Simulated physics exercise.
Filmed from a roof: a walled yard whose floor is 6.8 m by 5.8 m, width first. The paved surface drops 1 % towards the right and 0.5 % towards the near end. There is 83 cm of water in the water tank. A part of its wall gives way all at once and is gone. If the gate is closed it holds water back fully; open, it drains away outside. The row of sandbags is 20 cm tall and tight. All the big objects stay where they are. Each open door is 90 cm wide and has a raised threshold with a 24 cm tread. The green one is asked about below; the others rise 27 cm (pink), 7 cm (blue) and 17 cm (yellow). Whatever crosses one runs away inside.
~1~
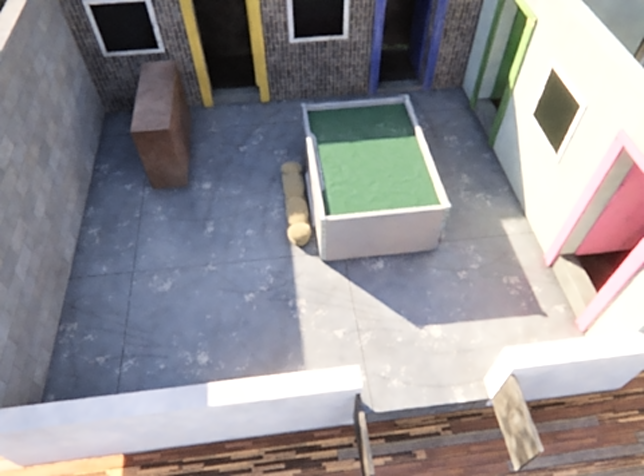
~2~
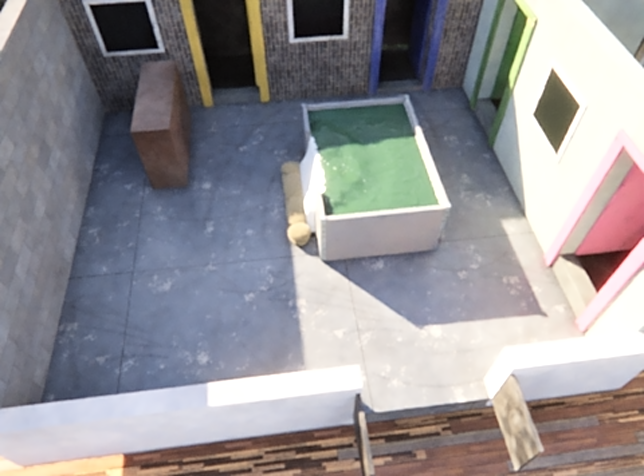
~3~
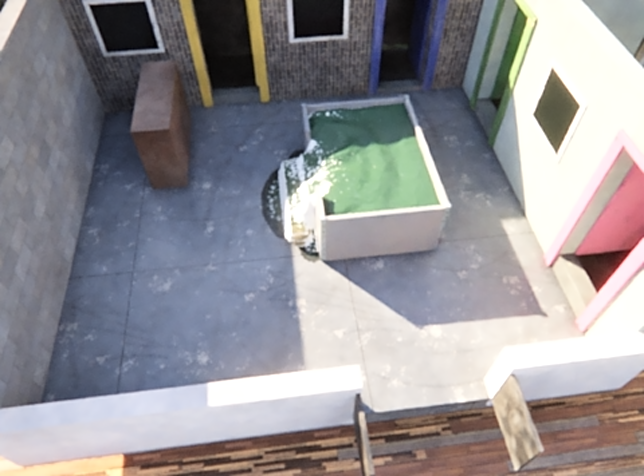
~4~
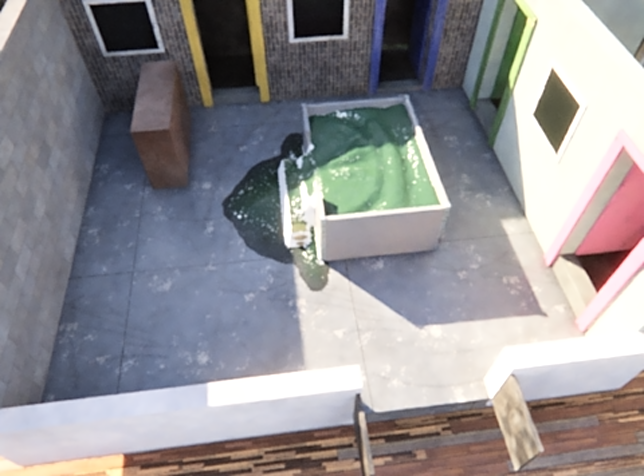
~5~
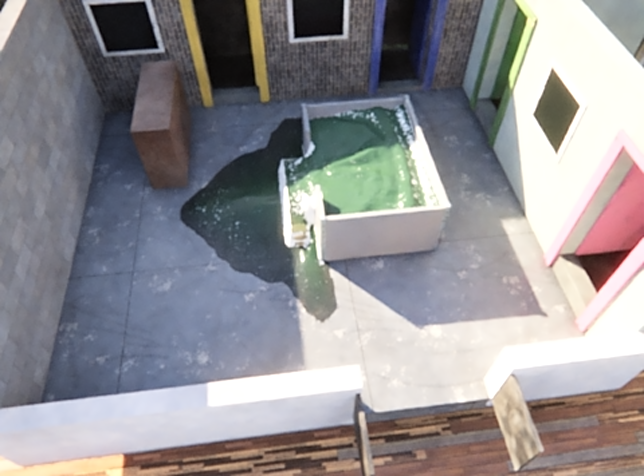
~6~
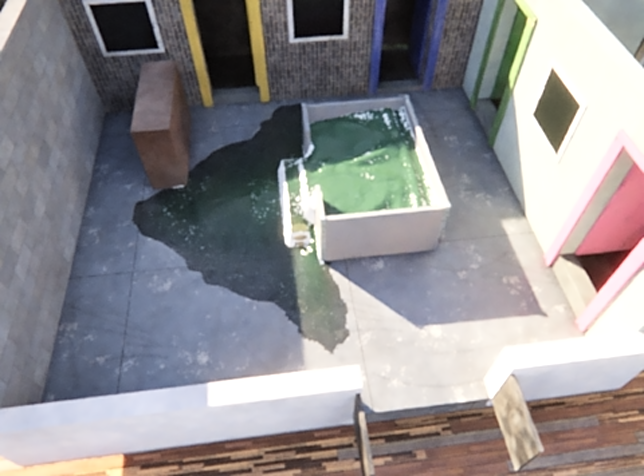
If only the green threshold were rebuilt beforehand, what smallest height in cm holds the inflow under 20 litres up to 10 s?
Close to 6 cm is just enough.
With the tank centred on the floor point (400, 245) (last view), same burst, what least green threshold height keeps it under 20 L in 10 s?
About 9.5 cm.
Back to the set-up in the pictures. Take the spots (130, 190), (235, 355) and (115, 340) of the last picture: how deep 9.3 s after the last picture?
Roughly 6, 7 and 7 cm, in turn.
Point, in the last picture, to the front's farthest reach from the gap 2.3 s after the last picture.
Near (35, 433).
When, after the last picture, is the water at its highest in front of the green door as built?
Around 6.5 s.
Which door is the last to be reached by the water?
It is the pink one.
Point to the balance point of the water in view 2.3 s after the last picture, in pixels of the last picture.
At about (276, 207).
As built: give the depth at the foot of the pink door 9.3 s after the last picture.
Some 10.5 cm.
Then, 0.7 s after the last picture water covers 40 % of the floor, deepest (60 cm) near (306, 206); it has not reached the green door.
Then, 2.3 s after the last picture water covers 60 % of the floor, deepest (44 cm) near (306, 206); it has not reached the green door.
Then, 9.3 s after the last picture water covers 90 % of the floor, deepest (23 cm) near (307, 214); 8 cm at the green door, 0 litres in over its 25 cm threshold.
At the green door as built, the water peaked near 10 cm, 6.5 s after the last picture.
With a threshold of 5 cm, 32 litres would have come in within the 10 s; with 7 cm, 9 litres. So under 20 litres takes about 6 cm.
